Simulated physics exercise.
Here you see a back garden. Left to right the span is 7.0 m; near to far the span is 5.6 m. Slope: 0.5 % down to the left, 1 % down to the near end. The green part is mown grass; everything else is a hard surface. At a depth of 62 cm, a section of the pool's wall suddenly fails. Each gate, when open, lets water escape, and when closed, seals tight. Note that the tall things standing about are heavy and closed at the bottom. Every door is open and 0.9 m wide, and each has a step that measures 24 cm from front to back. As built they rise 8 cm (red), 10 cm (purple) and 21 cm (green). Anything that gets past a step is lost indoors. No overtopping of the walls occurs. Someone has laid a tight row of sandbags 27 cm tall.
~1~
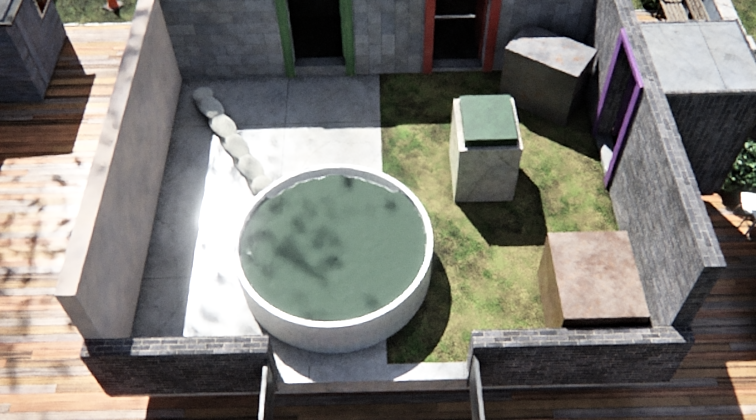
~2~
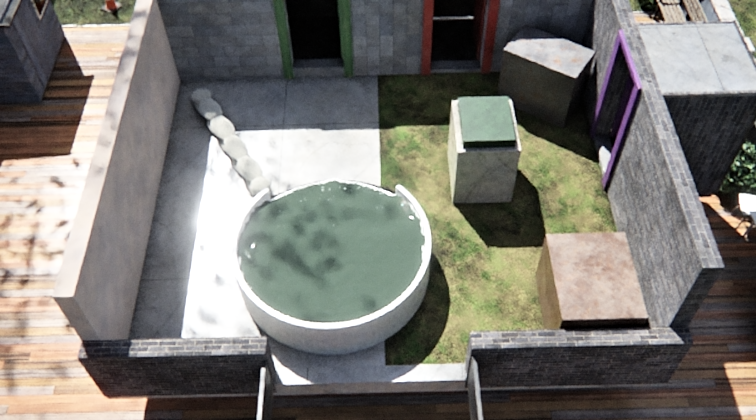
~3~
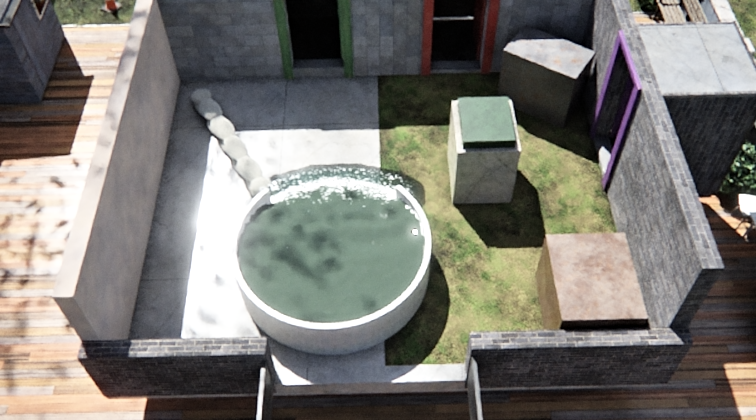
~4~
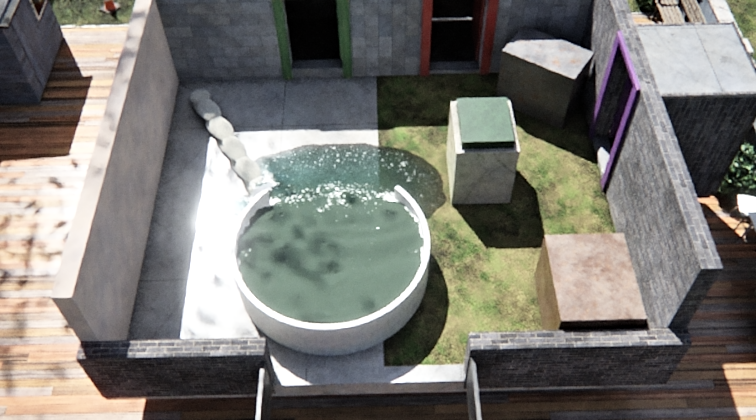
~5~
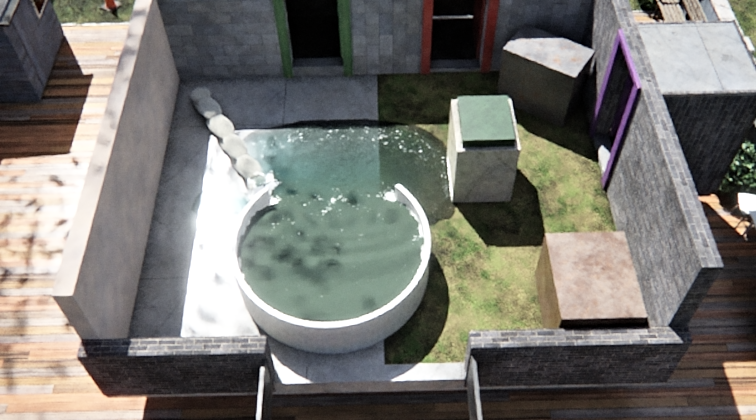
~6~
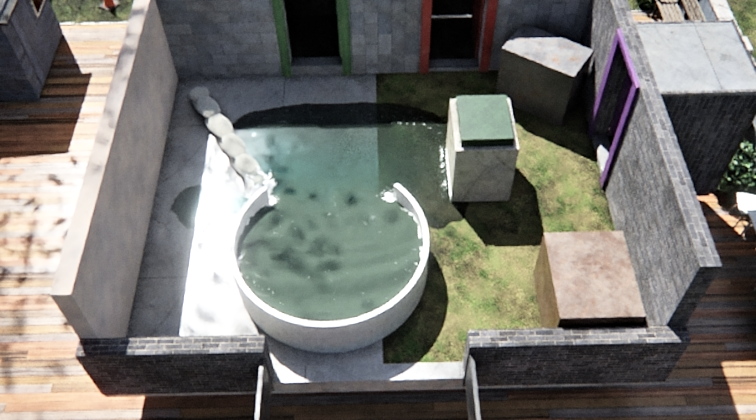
The clip opens on a walled back garden, half paving and half grass, with a round pool full and still. A section of the pool's far wall gives way, and water pours through the gap, spreading across the paving and grass toward the back wall and around the green-topped block.
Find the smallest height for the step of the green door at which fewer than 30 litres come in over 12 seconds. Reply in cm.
The smallest such height is near 26 cm.
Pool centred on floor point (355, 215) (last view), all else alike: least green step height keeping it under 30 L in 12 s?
It should be around 28 cm high.
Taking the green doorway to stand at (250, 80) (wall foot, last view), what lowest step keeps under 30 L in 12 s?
Roughly 22 cm.
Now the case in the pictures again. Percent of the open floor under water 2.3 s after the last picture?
Wet share: Around 60 %.
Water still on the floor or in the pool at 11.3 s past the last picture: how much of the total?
Close to 88 per cent is still present.
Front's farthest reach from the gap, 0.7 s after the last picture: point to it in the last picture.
Close to pixel (200, 78).
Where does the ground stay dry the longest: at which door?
Last comes the purple one.
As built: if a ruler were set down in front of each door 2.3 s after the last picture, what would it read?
In cm: Red 14, purple 0, green 27.
Then, 0.7 s after the last picture water covers 40 % of the floor, deepest (34 cm) near (271, 196); 25 cm at the green door, 0 litres in over its 21 cm step.
Then, 2.3 s after the last picture water covers 60 % of the floor, deepest (38 cm) near (179, 79); 27 cm at the green door, 62 litres in over its 21 cm step.
Then, 11.3 s after the last picture water covers 95 % of the floor, deepest (14 cm) near (637, 356); 6 cm at the green door, 74 litres in over its 21 cm step.
At the green door as built, the water peaked near 34 cm, 1.1 s after the last picture.
With a step of 23.5 cm, 48 litres would have come in within the 12 s; with 31.5 cm, 5 litres. So under 30 litres takes about 26 cm.
